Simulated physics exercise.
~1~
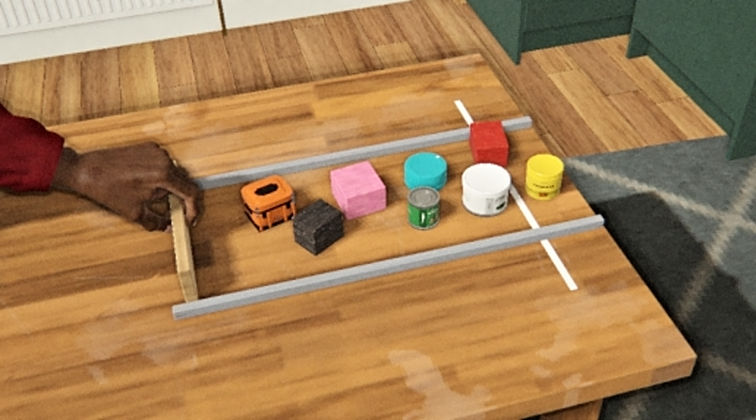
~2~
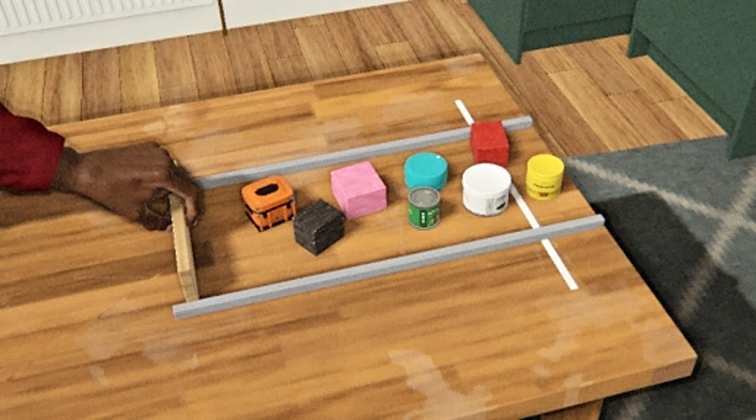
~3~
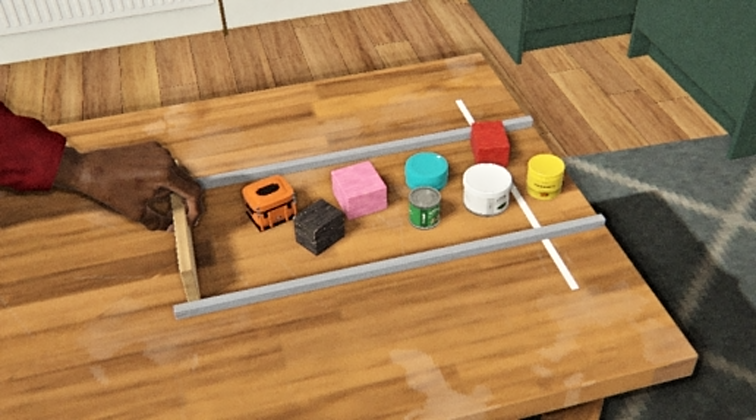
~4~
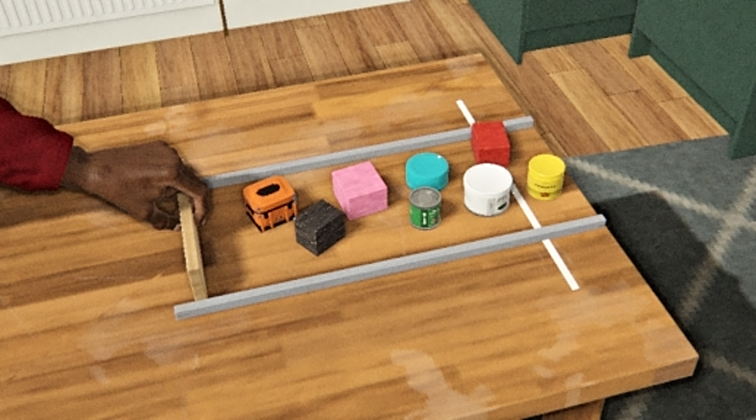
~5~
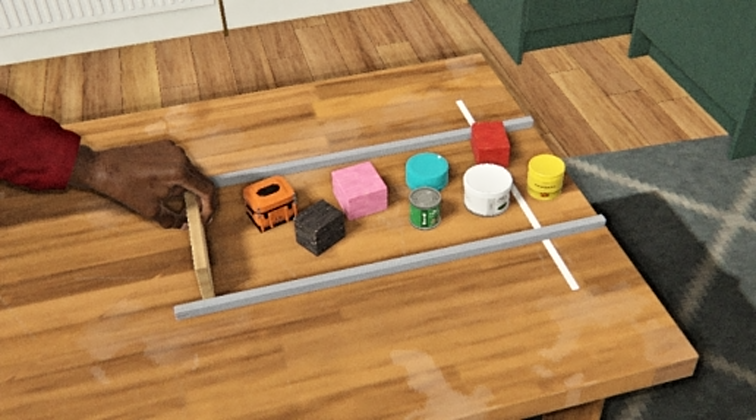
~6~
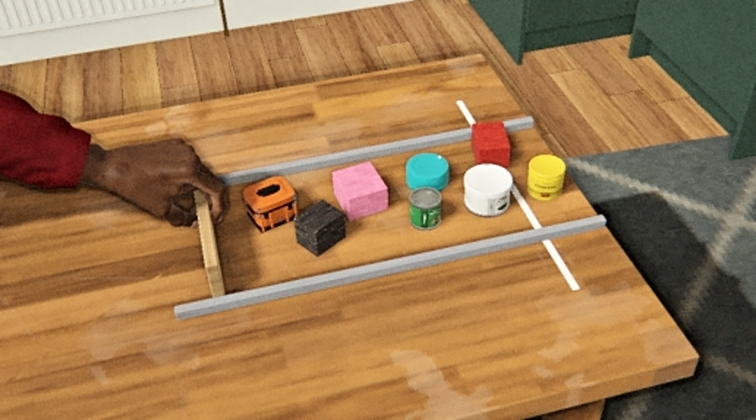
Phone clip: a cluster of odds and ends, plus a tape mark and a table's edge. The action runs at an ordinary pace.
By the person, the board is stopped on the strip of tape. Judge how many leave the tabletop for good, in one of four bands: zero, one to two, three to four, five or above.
That falls in the band three to four.
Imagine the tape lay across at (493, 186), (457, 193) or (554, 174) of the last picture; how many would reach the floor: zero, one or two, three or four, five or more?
One after another: Three to four, 1 or 2, five or more.
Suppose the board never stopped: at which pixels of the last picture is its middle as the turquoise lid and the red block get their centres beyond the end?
Roughly (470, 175); roughly (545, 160).
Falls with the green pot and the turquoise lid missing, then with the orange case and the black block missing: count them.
That gives 1 for the first pair taken away and 1 for the second.
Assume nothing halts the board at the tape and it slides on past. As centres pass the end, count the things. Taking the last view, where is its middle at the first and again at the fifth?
It sits around (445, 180) and after that around (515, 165).
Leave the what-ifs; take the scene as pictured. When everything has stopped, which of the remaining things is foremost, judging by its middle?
That's the pink block.
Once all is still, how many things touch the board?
That makes 2.
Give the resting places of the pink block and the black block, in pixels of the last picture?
Pink block: (561, 153); black block: (542, 189).
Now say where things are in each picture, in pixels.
Yellow tub (544, 177); red block (489, 145); white pot (486, 191); board (181, 229); tape (508, 182), in the first picture.
Red block (489, 145); board (182, 229), in the second picture.
White pot (487, 190); green pot (425, 208), in the third picture.
Yellow tub (546, 178); pink block (360, 190), in the fourth picture.
Red block (490, 145); black block (320, 227), in the fifth picture.
Yellow tub (546, 178); red block (490, 145); white pot (488, 191); board (206, 225); tape (510, 182), in the sixth picture.
Soon after, none off yet; yellow tub at rest near (546, 178); red block at rest near (490, 145); white pot at rest near (488, 191).
Then, none off yet; yellow tub moving near (553, 176); red block moved about its own width near (521, 136); white pot moved about its own width near (520, 190).
At rest, the number that fall off is three or four; fallen, turquoise lid, white pot and yellow tub.
